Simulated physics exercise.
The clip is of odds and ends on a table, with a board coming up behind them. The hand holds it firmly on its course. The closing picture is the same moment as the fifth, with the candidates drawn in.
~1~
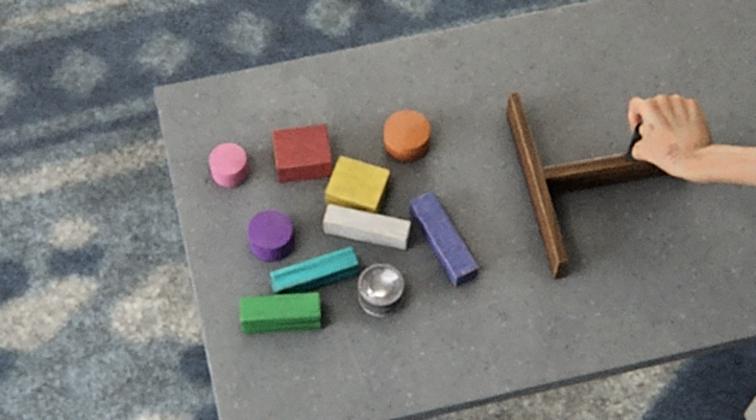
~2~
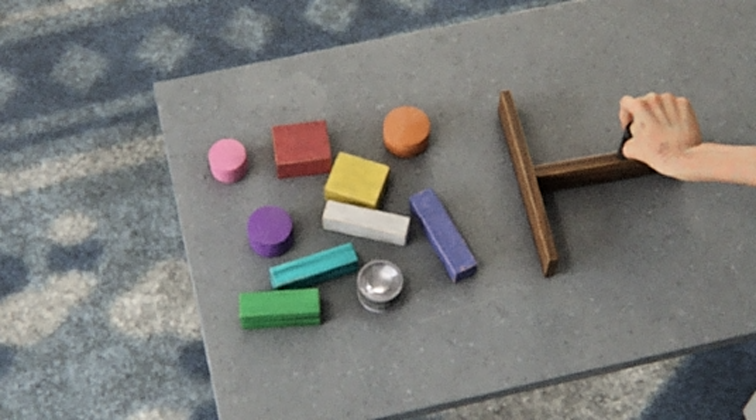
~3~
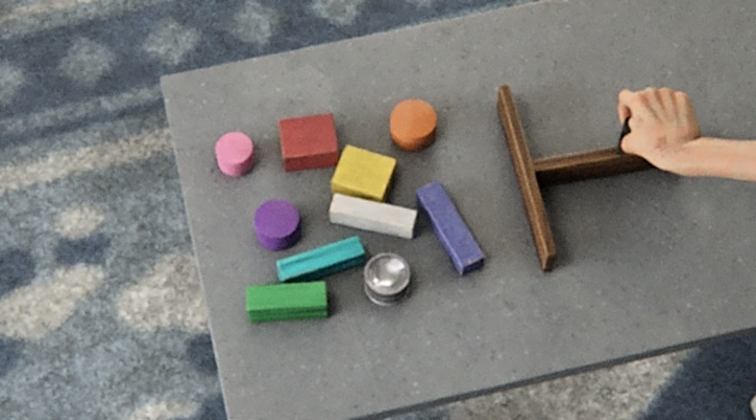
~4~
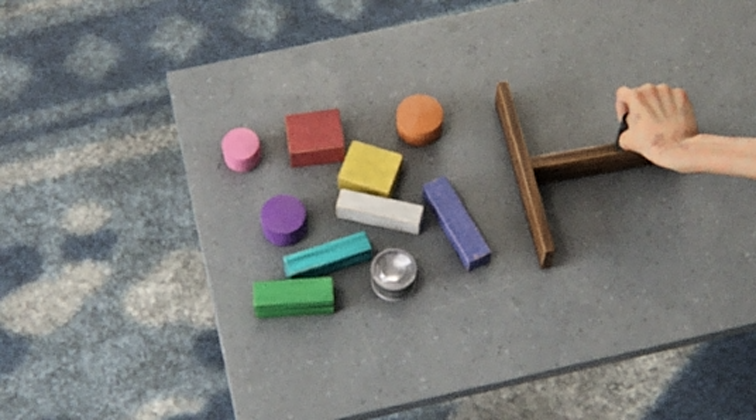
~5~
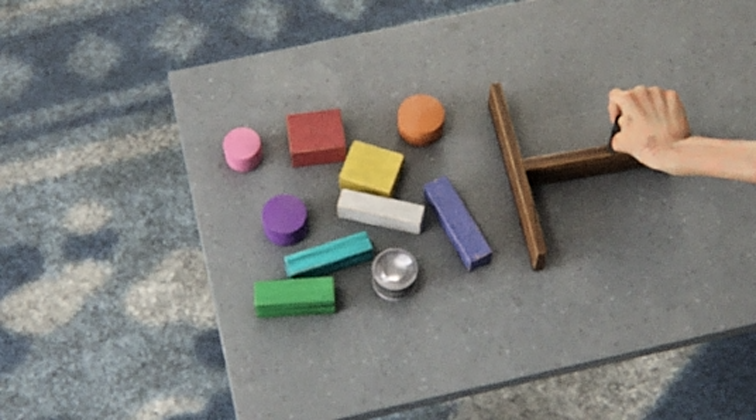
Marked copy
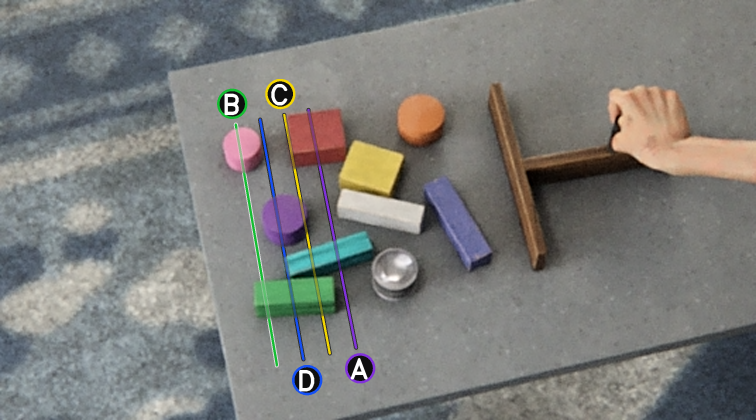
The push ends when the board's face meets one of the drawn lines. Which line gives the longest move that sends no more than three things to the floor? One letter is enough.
Stop at D.
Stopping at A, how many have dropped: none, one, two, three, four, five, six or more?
In all, none.
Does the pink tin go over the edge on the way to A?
No.
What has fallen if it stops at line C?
The green stick.
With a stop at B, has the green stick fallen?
Yes.
On the marked copy, A at (331, 224); B at (256, 240); C at (306, 229); D at (281, 234).
Following D. Soon after the start, board (434, 183); orange tin (387, 127); white bar (362, 213).
Later, board (348, 201); pink tin (210, 162); green stick (248, 310).
In the end, board (284, 215); green stick over the edge; purple tin over the edge; two fallen.
As for the rest, A is within the limit but short; B drops five; C is within the limit but short.
